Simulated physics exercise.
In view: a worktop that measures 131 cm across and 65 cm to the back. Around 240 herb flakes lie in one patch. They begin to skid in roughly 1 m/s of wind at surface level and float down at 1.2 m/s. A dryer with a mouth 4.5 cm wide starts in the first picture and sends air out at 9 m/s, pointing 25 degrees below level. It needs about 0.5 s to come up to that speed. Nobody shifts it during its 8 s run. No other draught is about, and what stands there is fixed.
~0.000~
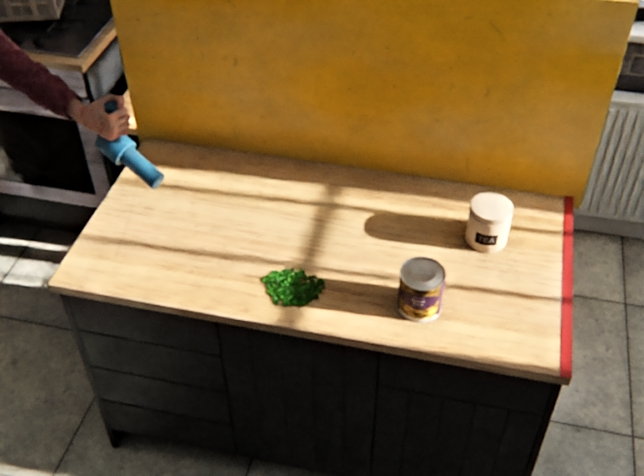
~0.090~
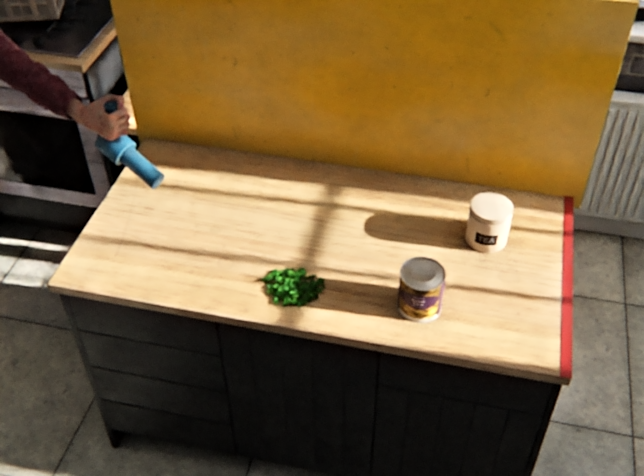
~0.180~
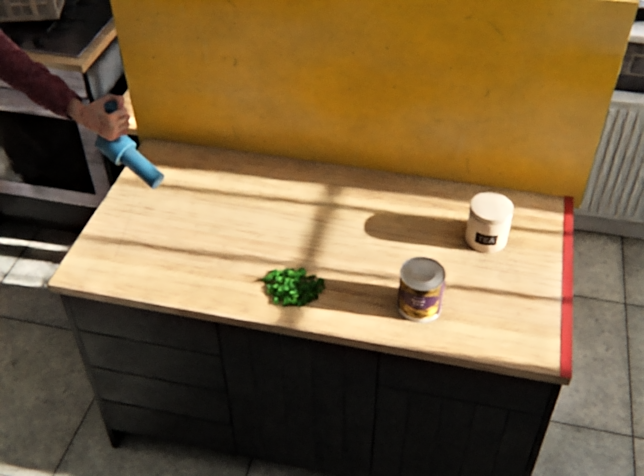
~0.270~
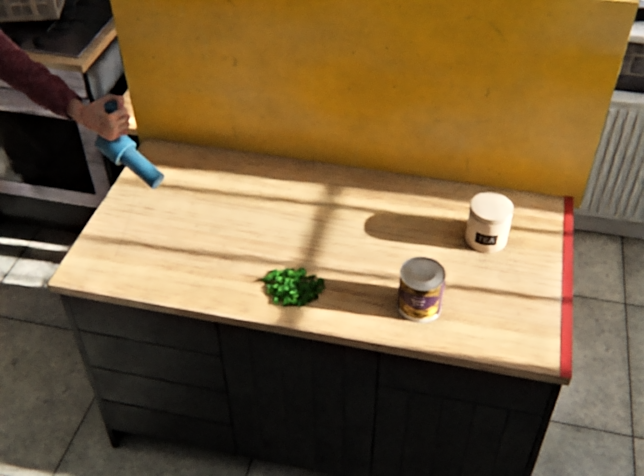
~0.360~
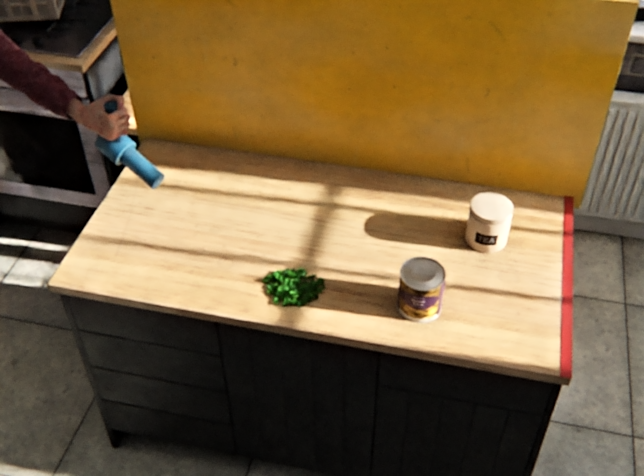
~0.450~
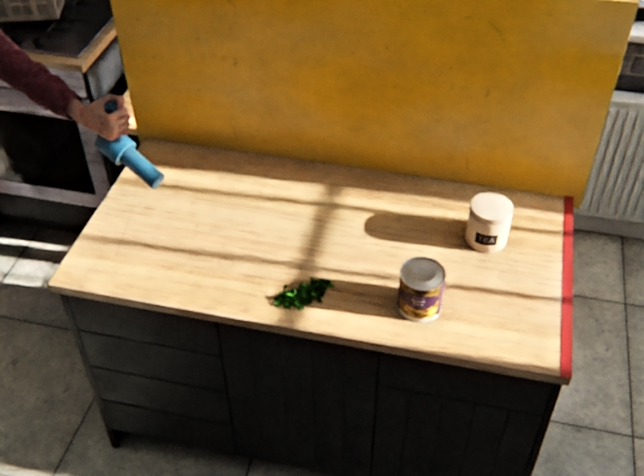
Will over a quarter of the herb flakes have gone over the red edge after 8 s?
More than a quarter over the red edge: No.
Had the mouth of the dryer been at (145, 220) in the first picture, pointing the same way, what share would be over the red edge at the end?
Then about 30 %.
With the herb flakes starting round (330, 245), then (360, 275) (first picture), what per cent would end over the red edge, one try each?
In turn about 70 %, 50 %.
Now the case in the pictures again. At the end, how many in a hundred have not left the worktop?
About 4 %.
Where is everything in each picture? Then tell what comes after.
The middle of the herb flakes is near (294, 288), none has stirred yet and the mouth of the dryer is at (158, 182), in the first frame.
The middle of the herb flakes is near (293, 287), none has stirred yet and the red edge is centred on (573, 278), in the second frame.
The middle of the herb flakes is near (293, 287), none has stirred yet, the top of a tin is at (423, 273) and the top of a jar is at (492, 206), in the third frame.
The middle of the herb flakes is near (293, 287) and none has stirred yet, in the fourth frame.
The middle of the herb flakes is near (293, 287) and none has stirred yet, in the fifth frame.
The middle of the herb flakes is near (304, 294), the farthest in sight from the dryer is at (319, 301) and about 60 % have left their places, in the sixth frame.
After 1.6 s the count stands so, 0 % are over the red edge.
After 2.6 s the count stands so, 0 % are over the red edge.
After 4.4 s the count stands so, 0 % are over the red edge.
After 8.0 s, at the end, 0 % are over the red edge.
